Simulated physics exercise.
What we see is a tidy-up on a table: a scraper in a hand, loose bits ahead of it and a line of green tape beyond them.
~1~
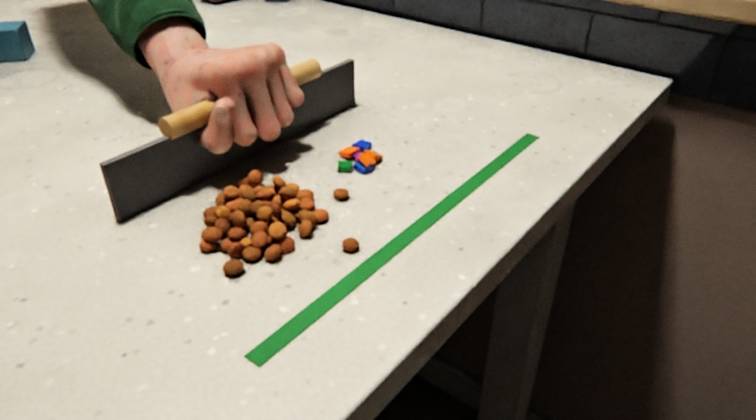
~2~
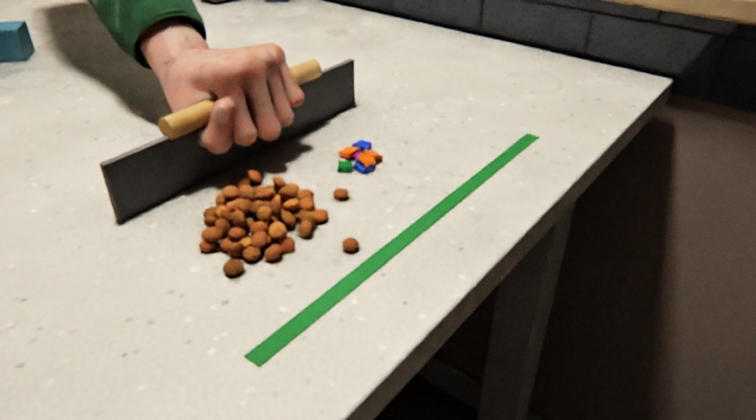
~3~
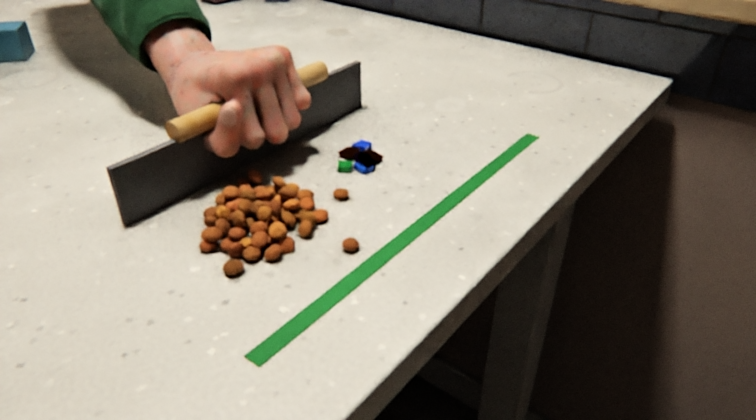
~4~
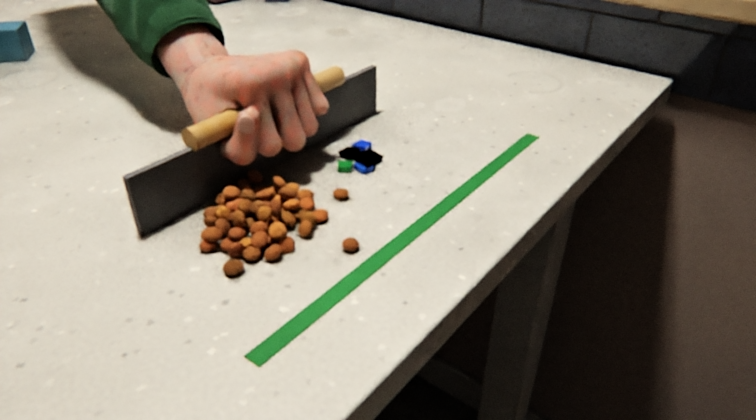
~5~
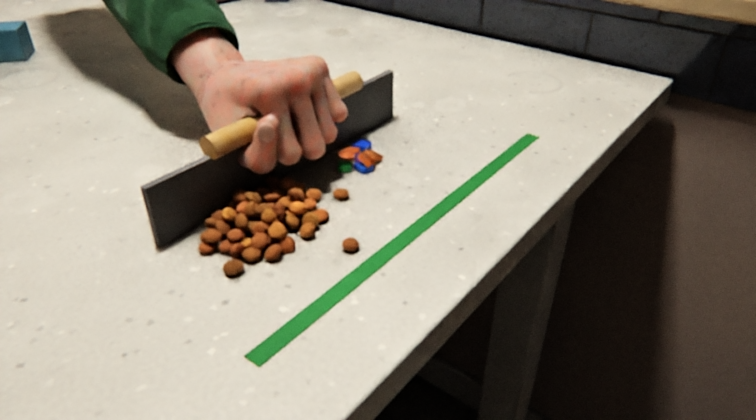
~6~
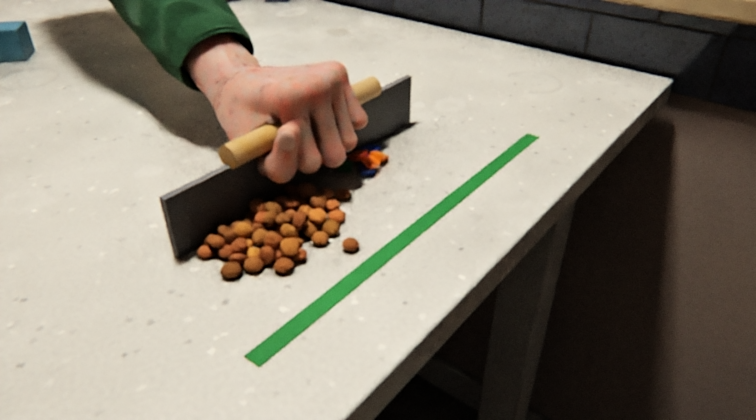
On a pale speckled table, a hand held a scraper still behind brown kibble and a few colourful bits, then slid it toward the green tape, pushing the kibble and some colourful bits along.
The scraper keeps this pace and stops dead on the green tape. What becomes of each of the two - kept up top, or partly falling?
The nearer batch ends up partly falling. The farther batch ends up kept up top.
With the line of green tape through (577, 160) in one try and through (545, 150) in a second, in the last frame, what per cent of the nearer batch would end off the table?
With the first stop around 100 % ends off the table, and with the second around 50 %.
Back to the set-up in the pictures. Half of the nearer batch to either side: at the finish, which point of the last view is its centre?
Roughly (395, 291) in pixels.
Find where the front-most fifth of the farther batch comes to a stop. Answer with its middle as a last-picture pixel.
Near (491, 206).
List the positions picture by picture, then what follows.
Scraper at (134, 180), at rest; green tape at (524, 143), about a palm's width from the edge; edge at (500, 259); nearer batch at (266, 221), many bits of cat kibble; farther batch at (362, 158), a few mosaic tiles, in the first frame.
Scraper at (134, 180), at rest; farther batch at (362, 158), in the second frame.
Scraper at (141, 184); nearer batch at (266, 221), in the third frame.
Scraper at (157, 193); farther batch at (362, 158), in the fourth frame.
Scraper at (174, 203); nearer batch at (267, 223), about a quarter pushed along, in the fifth frame.
Scraper at (193, 214); green tape at (524, 143); edge at (500, 259); nearer batch at (282, 232), nearly all pushed along; farther batch at (369, 161), about half pushed along, in the sixth frame.
Then, 0.36 s past the last view, scraper still moving, near (371, 148); nearer batch all on the table, its front near (389, 271); farther batch all on the table, its front near (435, 177).
Then, 0.74 s past the last view, scraper stopped at the green tape; nearer batch a stray few over the edge; farther batch all on the table, its front near (498, 201).
Then, 1.02 s past the last view, scraper stopped at the green tape; nearer batch a small part over the edge; farther batch all on the table, its front near (498, 201).
Finally, scraper stopped at the green tape; nearer batch a small part over the edge; farther batch all on the table, its front near (498, 201).
